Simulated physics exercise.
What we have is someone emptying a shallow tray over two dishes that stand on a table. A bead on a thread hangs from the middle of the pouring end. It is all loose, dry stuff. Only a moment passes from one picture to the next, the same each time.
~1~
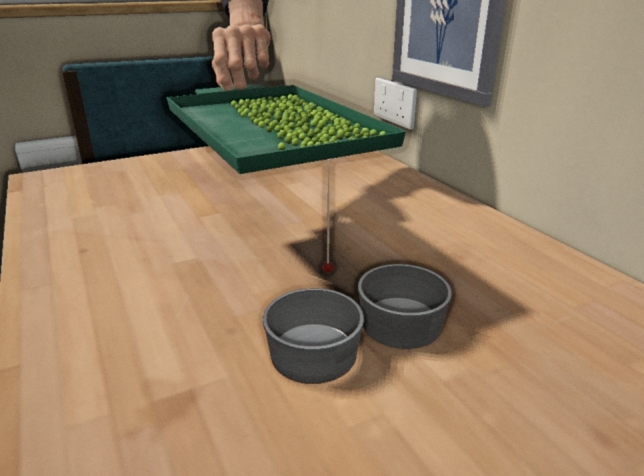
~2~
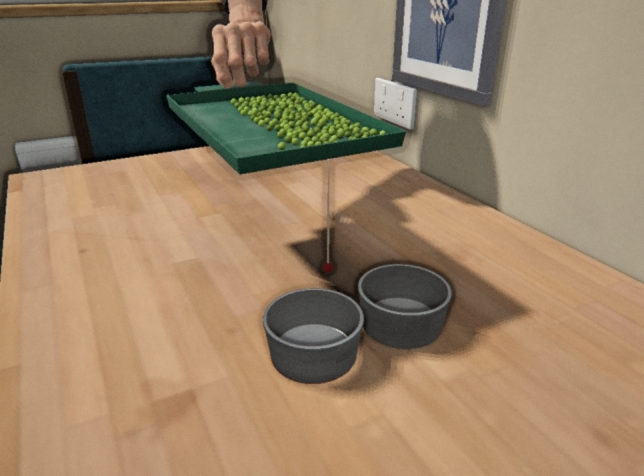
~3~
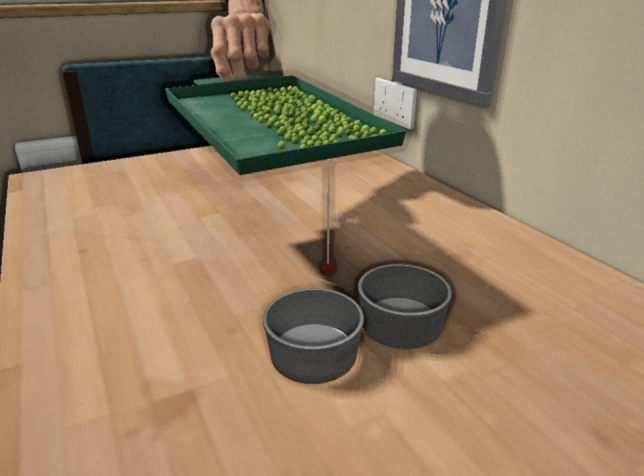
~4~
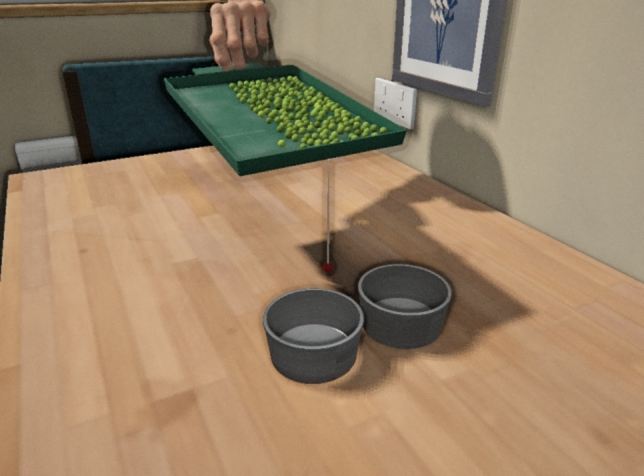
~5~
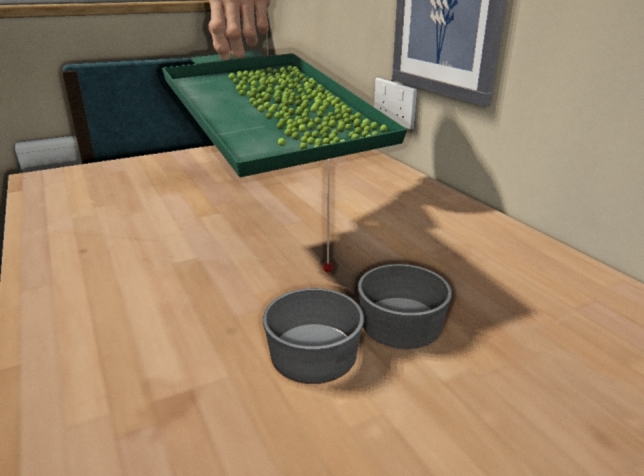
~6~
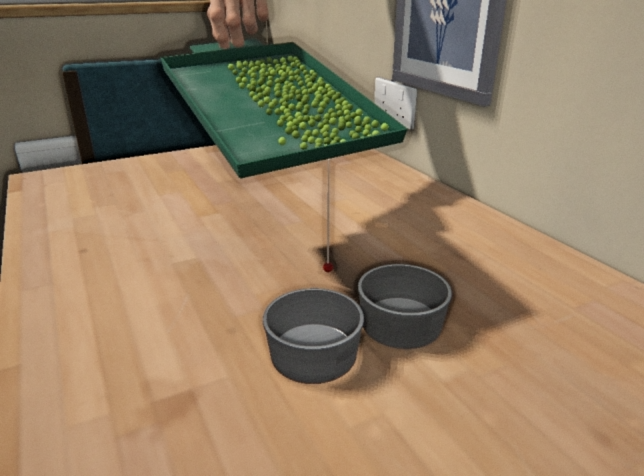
A hand at the back of a pale wooden table slowly raises the far end of a shallow green tray, tilting it towards the viewer, its near left corner dipping slightly as the green peas spread a little. Seen from above at an angle, two dark grey dishes stand below, near a red bead on a thread, with a teal chair and framed picture behind. The camera, dishes and bead stay still.
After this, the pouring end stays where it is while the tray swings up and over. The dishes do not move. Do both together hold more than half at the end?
They take over half between them.
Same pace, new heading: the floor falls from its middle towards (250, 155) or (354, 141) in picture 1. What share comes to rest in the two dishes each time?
In turn 30 and 50 in a hundred.
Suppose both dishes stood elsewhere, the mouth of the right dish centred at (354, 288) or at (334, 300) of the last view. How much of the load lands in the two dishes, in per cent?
Roughly 70 per cent, and 70 per cent.
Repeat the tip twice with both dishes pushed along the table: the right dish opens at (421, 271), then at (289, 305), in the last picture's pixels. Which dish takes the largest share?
One: The dish on the left. Two: The dish on the right.
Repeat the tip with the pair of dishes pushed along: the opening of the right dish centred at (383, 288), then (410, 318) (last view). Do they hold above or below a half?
At the first place above a half, at the second less than half.
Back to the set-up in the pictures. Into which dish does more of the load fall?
More ends in the left dish.
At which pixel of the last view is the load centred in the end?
Close to (310, 353).
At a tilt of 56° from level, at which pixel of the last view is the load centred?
Around (308, 133).
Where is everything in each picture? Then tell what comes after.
The first frame shows corners of the pouring end (239, 157) and (403, 131), level; middle of the load (299, 120), dried peas; left dish (336, 360); right dish (430, 326); bead on its thread (328, 267).
The second frame shows corners of the pouring end (239, 157) and (403, 131), level; middle of the load (299, 119).
The third frame shows corners of the pouring end (239, 158) and (403, 130), tipped barely, lowest at the left corner; middle of the load (299, 115).
The fourth frame shows corners of the pouring end (239, 160) and (404, 130), tipped a little, lowest at the left corner; middle of the load (299, 109).
The fifth frame shows corners of the pouring end (239, 161) and (404, 129), tipped a little, lowest at the left corner; middle of the load (299, 103).
The sixth frame shows corners of the pouring end (239, 163) and (405, 128), tipped a little, lowest at the left corner; middle of the load (299, 98); left dish (336, 360); right dish (430, 326).
Just after the last frame, tray tipped steeply; almost all on the tray; just a few in the left dish; about a tenth in the air.
A moment on, tray tipped right over; almost all on the tray; just a few in the left dish; about a tenth outside both; just a few in the air.
Further on, tray tipped past a quarter turn; roughly half in the left dish; about a tenth in the right dish; roughly a third outside both.
When it is over, tray tipped past a quarter turn; roughly half in the left dish; about a tenth in the right dish; roughly a third outside both.
